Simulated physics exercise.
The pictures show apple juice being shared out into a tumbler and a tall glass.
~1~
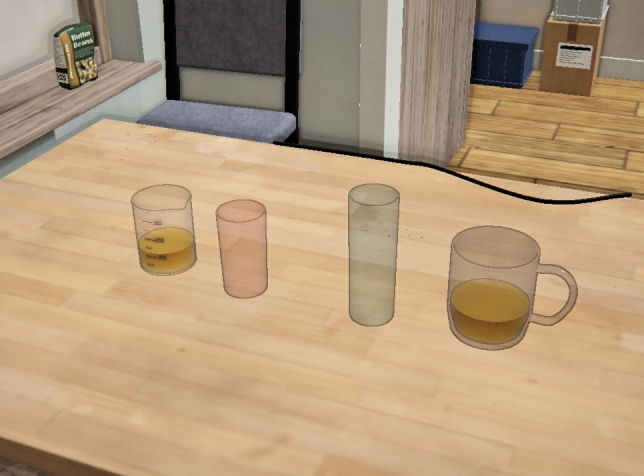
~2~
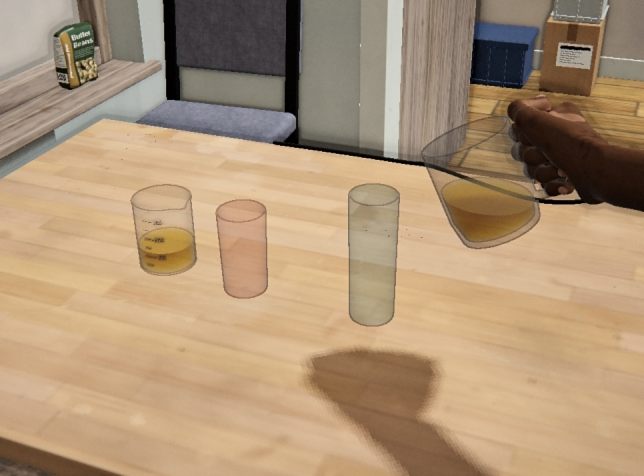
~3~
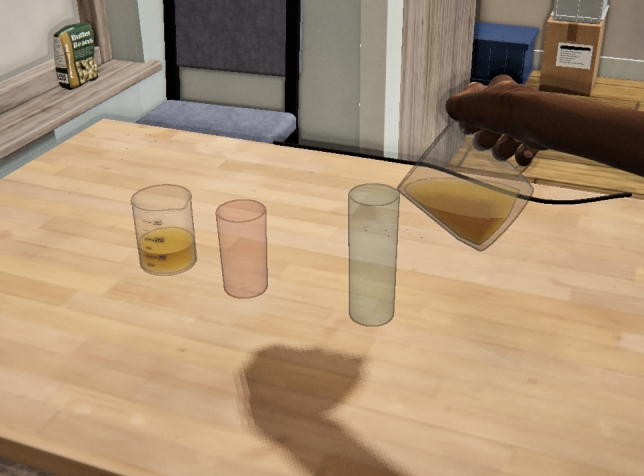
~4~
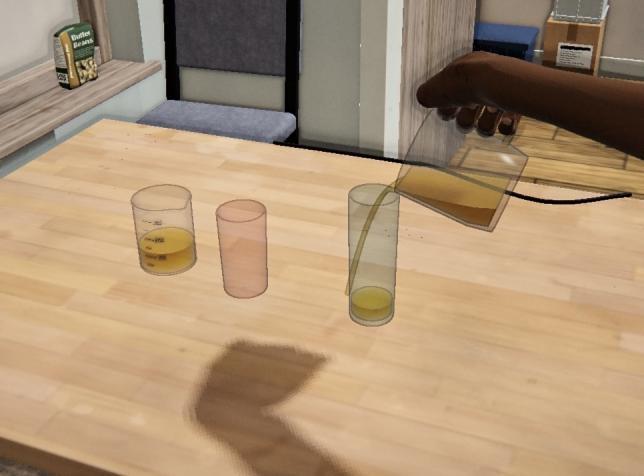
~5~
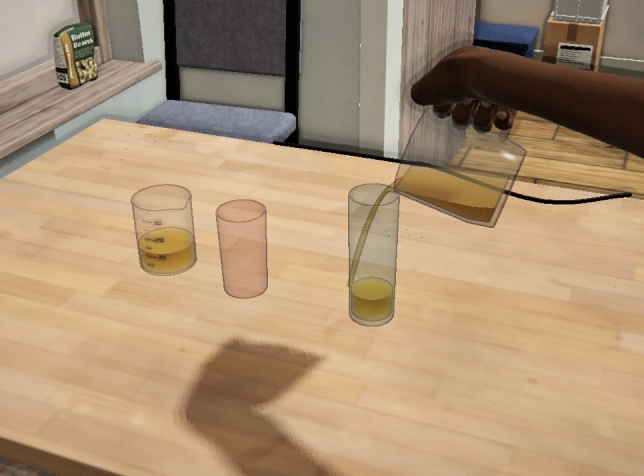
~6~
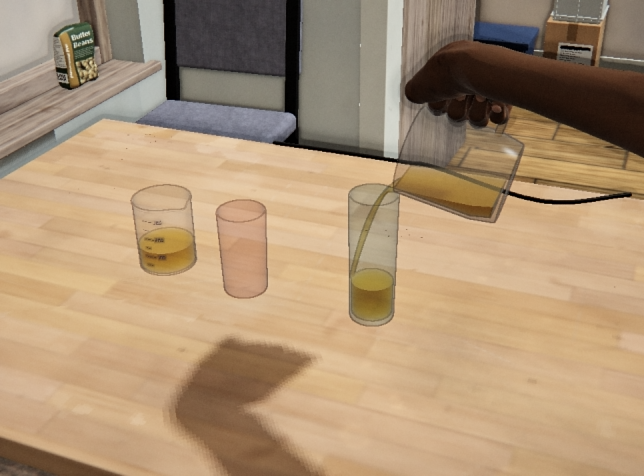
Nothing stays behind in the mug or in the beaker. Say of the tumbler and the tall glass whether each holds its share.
Left, the tumbler has room for it; right, the tall glass has room for it.
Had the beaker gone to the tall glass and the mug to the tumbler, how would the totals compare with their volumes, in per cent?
Near 40 and 90 in a hundred.
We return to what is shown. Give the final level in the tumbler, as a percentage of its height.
Roughly 55 per cent.
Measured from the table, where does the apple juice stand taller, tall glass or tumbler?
It is the tall glass on the right.
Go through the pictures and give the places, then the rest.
The first picture shows at the start; mug (491, 286) about a third full; beaker (165, 229) about a third full; tall glass (373, 254) empty; tumbler (243, 247) empty.
In the second picture, a hand has the mug; mug (482, 180) tipped 25° with all of its load; tall glass (373, 254) empty.
In the third picture, the mug is tipped; mug (464, 185) tipped 55° with all of its load; tall glass (373, 254) empty.
In the fourth picture, the stream is running; mug (459, 172) tipped 70° with nearly all of its load; tall glass nearly empty, surface at (372, 298).
In the fifth picture, the stream is running; mug (457, 169) tipped 75° with about three quarters of its load; tumbler (243, 247) empty.
In the sixth picture, the stream is running; mug (456, 165) tipped 80° with about two thirds of its load; beaker about a third full, surface at (166, 240); tall glass about a quarter full, surface at (372, 280); tumbler (243, 247) empty.
Shortly, the tall glass is about half full.
Then, the tall glass is about two thirds full.
At the finish, the tumbler is about half full; the tall glass is about two thirds full.
